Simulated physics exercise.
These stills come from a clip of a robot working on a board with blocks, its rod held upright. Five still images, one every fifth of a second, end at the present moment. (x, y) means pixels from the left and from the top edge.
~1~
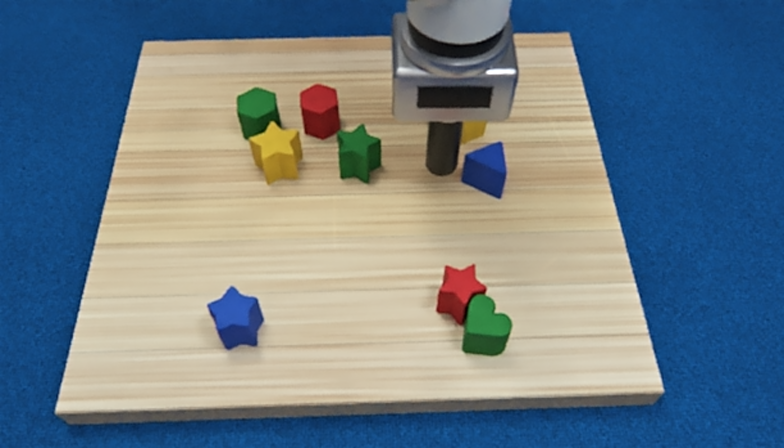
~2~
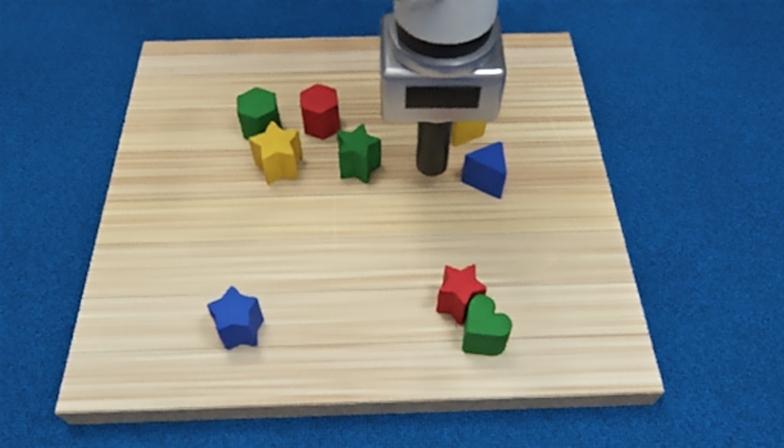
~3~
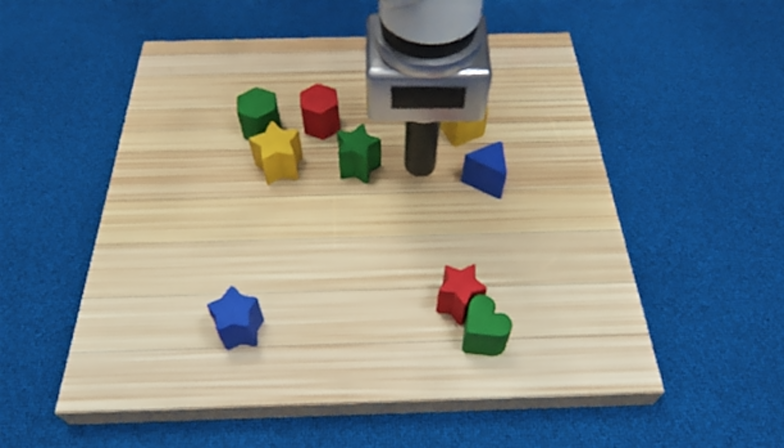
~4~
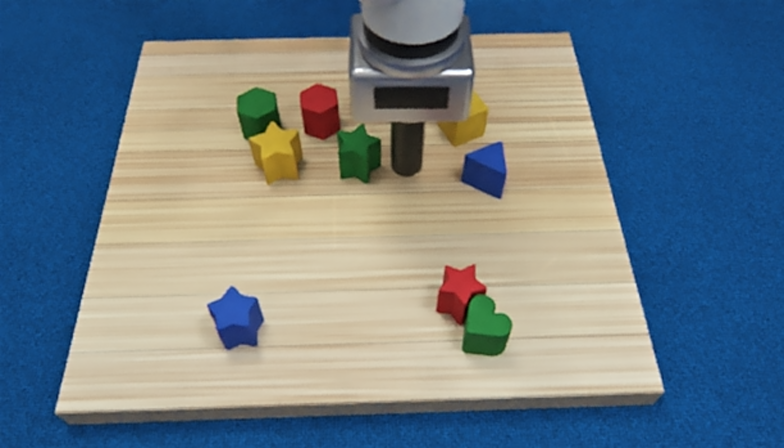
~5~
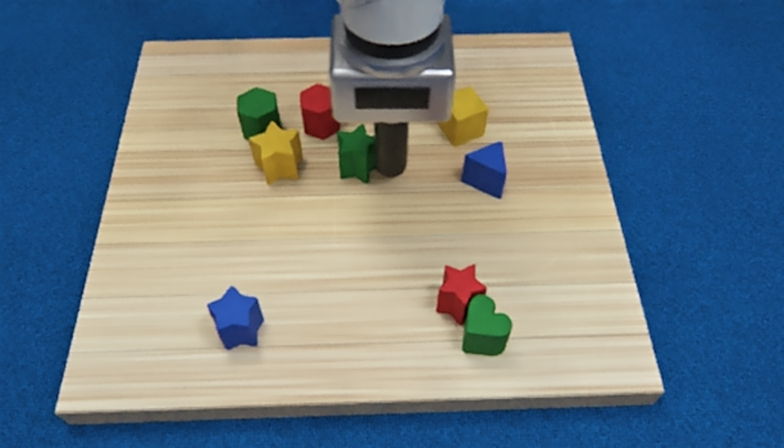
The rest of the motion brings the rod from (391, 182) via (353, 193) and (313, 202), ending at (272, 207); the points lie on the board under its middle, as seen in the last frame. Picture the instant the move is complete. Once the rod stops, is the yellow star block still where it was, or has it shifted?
That block remains where it is.
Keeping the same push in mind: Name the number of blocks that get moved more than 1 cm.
Blocks displaced: 1.
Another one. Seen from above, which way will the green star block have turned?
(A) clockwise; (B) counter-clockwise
That would be A.
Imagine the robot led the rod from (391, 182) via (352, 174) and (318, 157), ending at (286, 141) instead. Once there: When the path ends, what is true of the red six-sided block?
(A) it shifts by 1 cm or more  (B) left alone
The one that fits is A, it shifts by 1 cm or more.
On the path given first. One third of the way, rod (352, 177); green star block (345, 143), turned 45° clockwise.
Two thirds of the way, rod (310, 186); green star block (343, 144), turned 60° clockwise.
At the end, rod (268, 191); yellow star block in place; green star block (343, 144), turned 60° clockwise.
